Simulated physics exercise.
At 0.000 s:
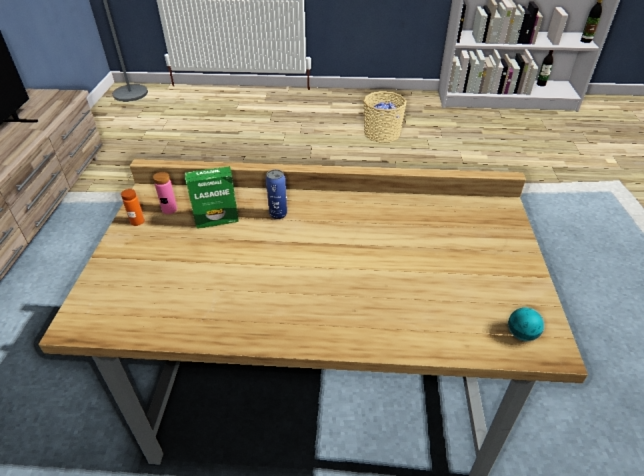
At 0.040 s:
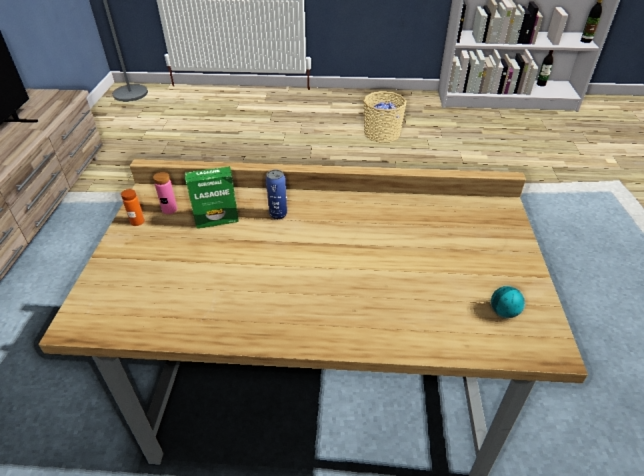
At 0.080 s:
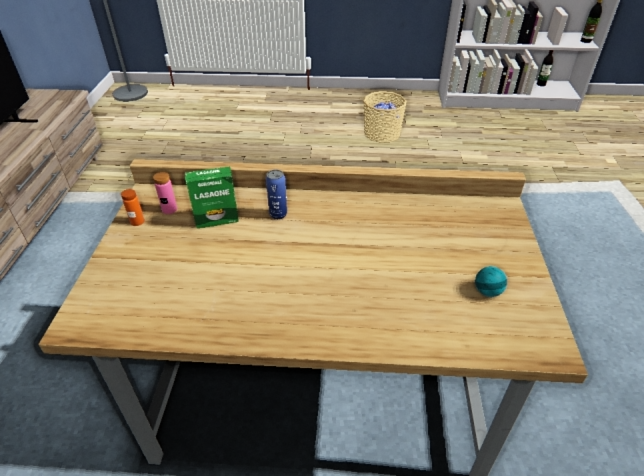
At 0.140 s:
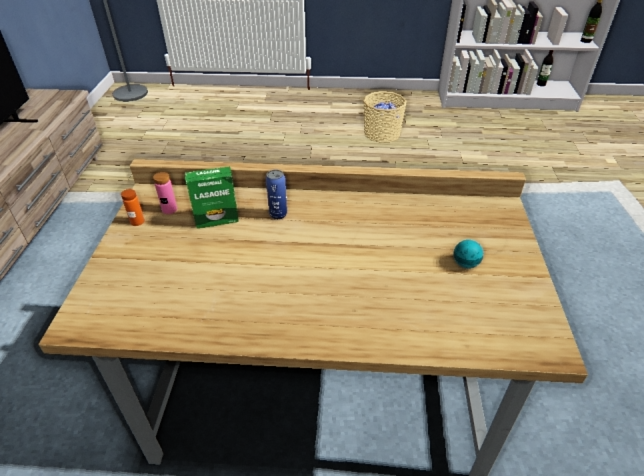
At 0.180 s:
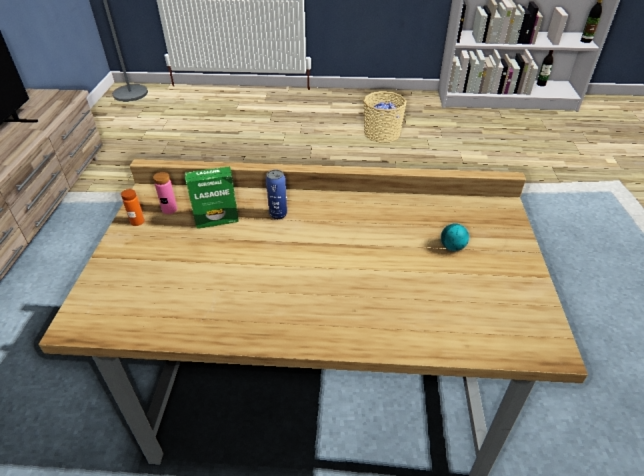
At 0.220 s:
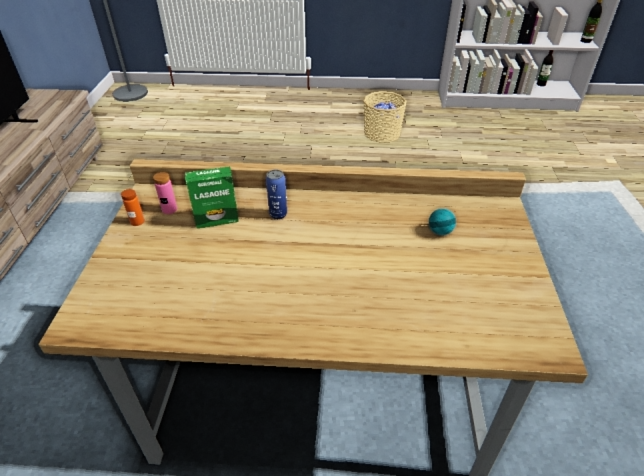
A turquoise ball rolls diagonally away and leftward across a wooden table near its back ledge.
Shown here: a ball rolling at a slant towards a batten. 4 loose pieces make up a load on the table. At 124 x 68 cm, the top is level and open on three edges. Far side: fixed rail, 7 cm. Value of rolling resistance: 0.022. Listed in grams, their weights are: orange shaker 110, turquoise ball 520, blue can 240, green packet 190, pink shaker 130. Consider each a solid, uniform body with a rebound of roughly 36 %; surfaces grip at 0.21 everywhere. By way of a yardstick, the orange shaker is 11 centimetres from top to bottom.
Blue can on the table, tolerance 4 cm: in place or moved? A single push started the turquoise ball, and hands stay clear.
It remains in position.
Around 0.52 s, turquoise ball near (382, 211).
Around 1.32 s, turquoise ball near (244, 252).
Around 2.22 s, turquoise ball near (103, 294).
Around 3.02 s, turquoise ball near (56, 418).
Finally (3.3 s), all 4 still in place (within 4 cm). Final places as that camera would see them, blue can near (277, 195).
